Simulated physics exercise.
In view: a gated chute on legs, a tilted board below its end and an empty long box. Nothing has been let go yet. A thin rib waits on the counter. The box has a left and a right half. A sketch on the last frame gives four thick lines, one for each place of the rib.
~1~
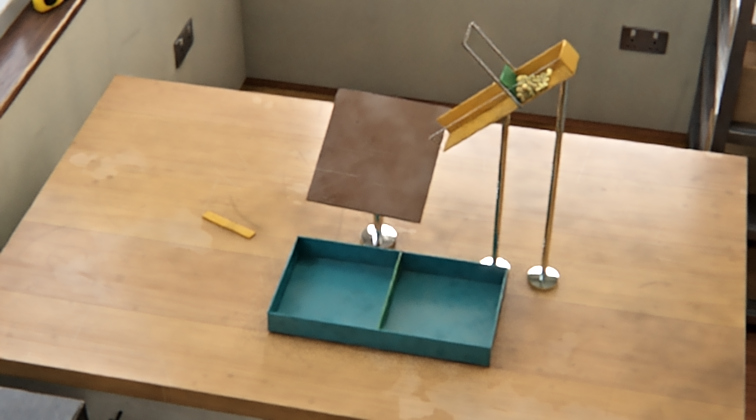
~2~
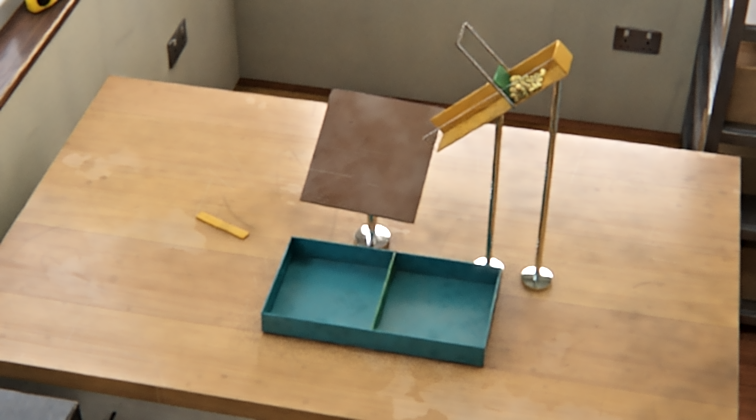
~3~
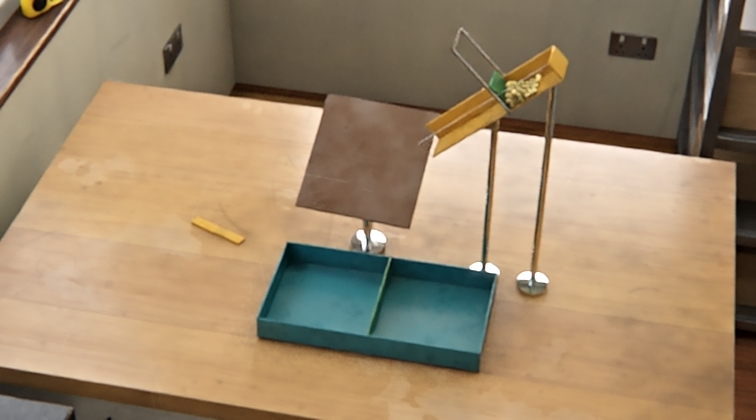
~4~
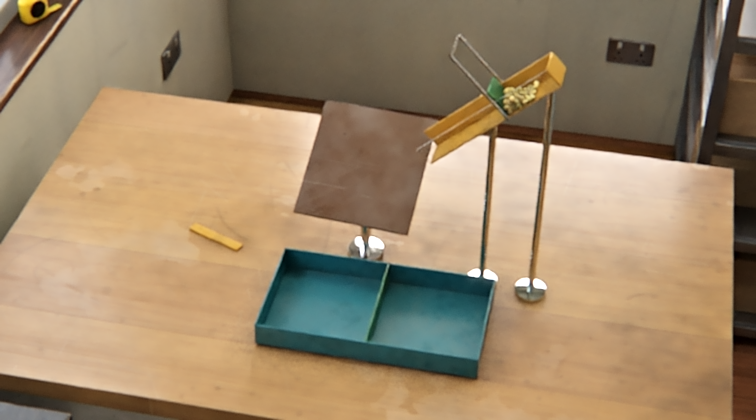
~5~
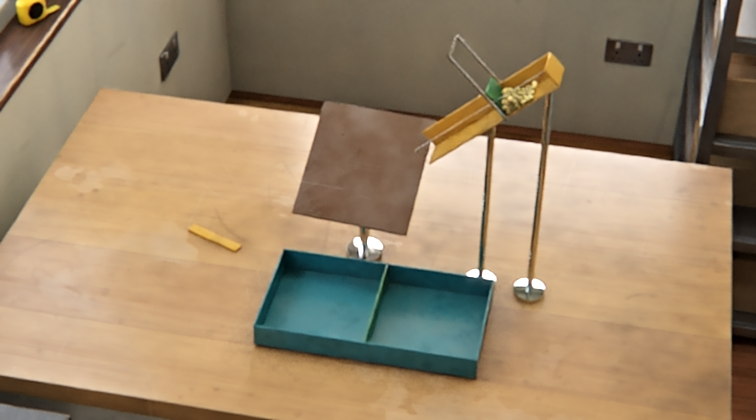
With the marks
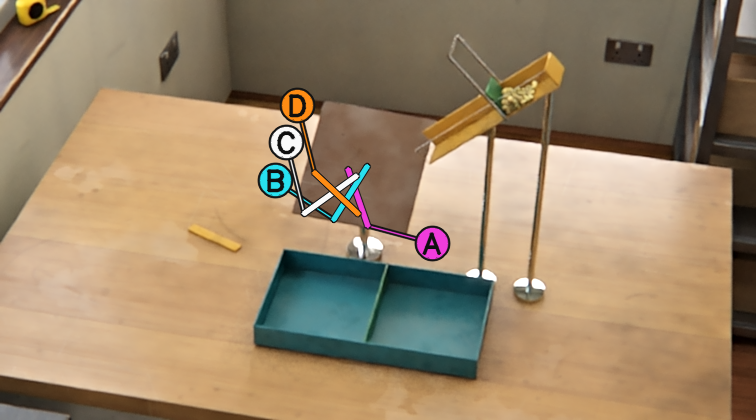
In a grey-walled room with sockets and dark skirting, a light wooden counter is seen from above at an angle. A yellow chute on two thin metal legs holds pale beans behind a green gate at upper right, beside a tilted brown board, an empty teal box in two halves and a small yellow strip at left. Nothing on the counter moves; only the camera drifts slightly.
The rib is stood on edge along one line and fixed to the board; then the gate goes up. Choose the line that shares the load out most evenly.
Line A.
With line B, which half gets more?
The left half.
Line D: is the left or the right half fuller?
More lands on the left.
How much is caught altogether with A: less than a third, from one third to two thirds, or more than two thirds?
More than two thirds.
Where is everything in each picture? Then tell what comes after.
The first picture shows load behind the gate (529, 85), soya beans; lip of the chute (447, 143), sloping fairly steeply.
The second picture shows middle of the board (372, 154), tilted fairly steeply; middle of its low edge (356, 211); of its high edge (388, 98).
The third picture shows front corners of the box (257, 318) and (480, 353); front end of its middle wall (367, 335); gate still shut (495, 82).
The fourth picture shows middle of the load (516, 97); lip (434, 155).
The fifth picture shows middle of the load (515, 97); lip (432, 155).
On the marked copy, line A from (348, 169) to (367, 225); line B from (367, 166) to (333, 219); line C from (356, 176) to (304, 213); line D from (314, 172) to (358, 213).
Choosing A, of what is caught, roughly half in the left half, roughly half in the right.
Choosing B, of what is caught, almost all in the left half, just a few in the right.
Choosing C, of what is caught, almost all in the left half, just a few in the right.
Choosing D, of what is caught, almost all in the left half, about a tenth in the right.
